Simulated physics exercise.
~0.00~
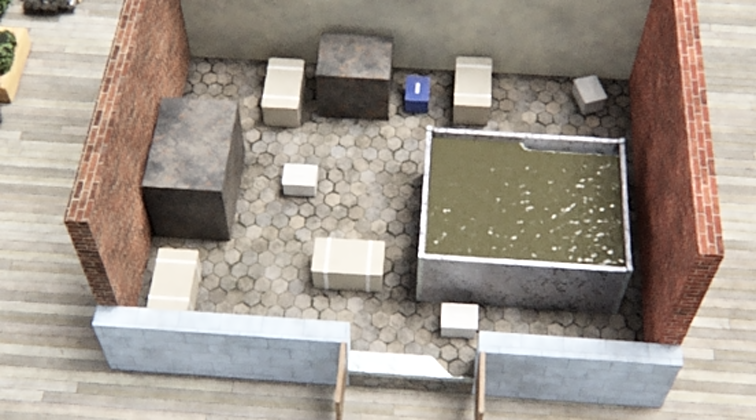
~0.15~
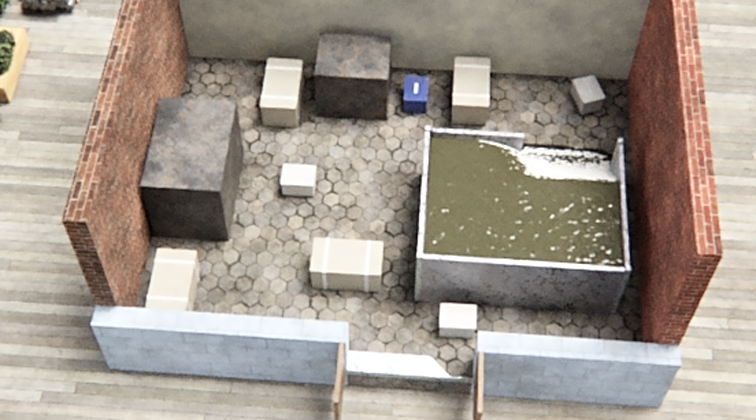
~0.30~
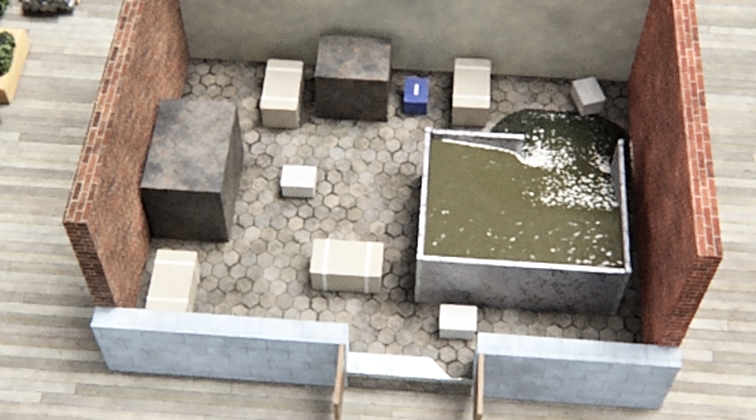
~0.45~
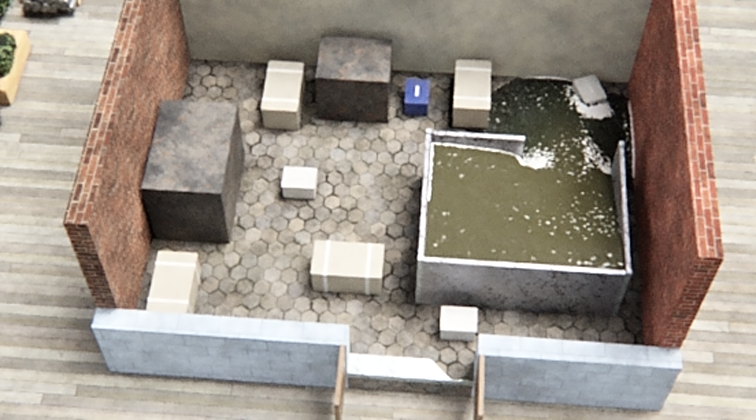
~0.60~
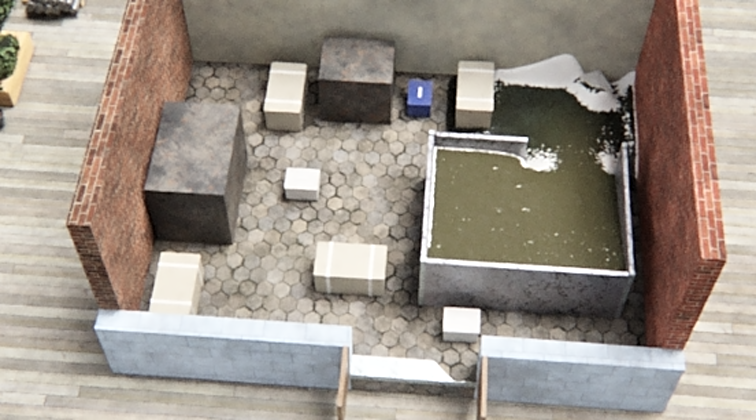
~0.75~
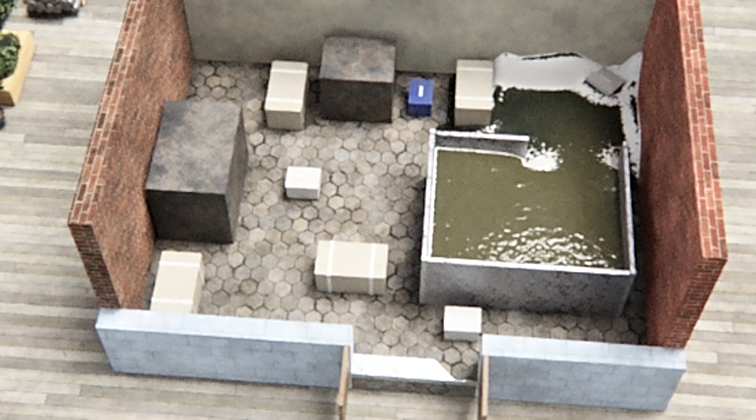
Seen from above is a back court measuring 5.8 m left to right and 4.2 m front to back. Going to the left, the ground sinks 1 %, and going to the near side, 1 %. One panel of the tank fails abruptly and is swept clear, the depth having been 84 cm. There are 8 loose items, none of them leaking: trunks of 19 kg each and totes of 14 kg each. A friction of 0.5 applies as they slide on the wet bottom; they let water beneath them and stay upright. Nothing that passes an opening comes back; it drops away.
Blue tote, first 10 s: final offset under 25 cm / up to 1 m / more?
More.
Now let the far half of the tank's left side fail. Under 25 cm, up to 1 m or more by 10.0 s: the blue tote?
Outcome for the blue tote: No real movement.
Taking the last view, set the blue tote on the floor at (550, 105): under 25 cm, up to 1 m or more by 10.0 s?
By that time it is swept a long way.
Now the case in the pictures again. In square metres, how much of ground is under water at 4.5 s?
22 m2.
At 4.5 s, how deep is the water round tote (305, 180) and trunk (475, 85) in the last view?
16 and 10 cm.
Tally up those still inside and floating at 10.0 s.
It comes to 6 of them.
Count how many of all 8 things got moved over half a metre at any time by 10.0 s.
The number is 8.
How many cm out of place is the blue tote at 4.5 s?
400 cm, give or take.
After 2.0 s the blue tote is near (403, 115), 0.5 m from its start, aground; 0 of 8 are out; 2 afloat.
After 4.5 s the blue tote is near (198, 316), 4.2 m from its start, afloat; 0 of 8 are out; 7 afloat.
After 7.0 s the blue tote is near (212, 251), 3.5 m from its start, afloat; 0 of 8 are out; 7 afloat.
After 10.0 s the blue tote is near (212, 275), 3.7 m from its start, afloat; 2 of 8 are out; 6 afloat.
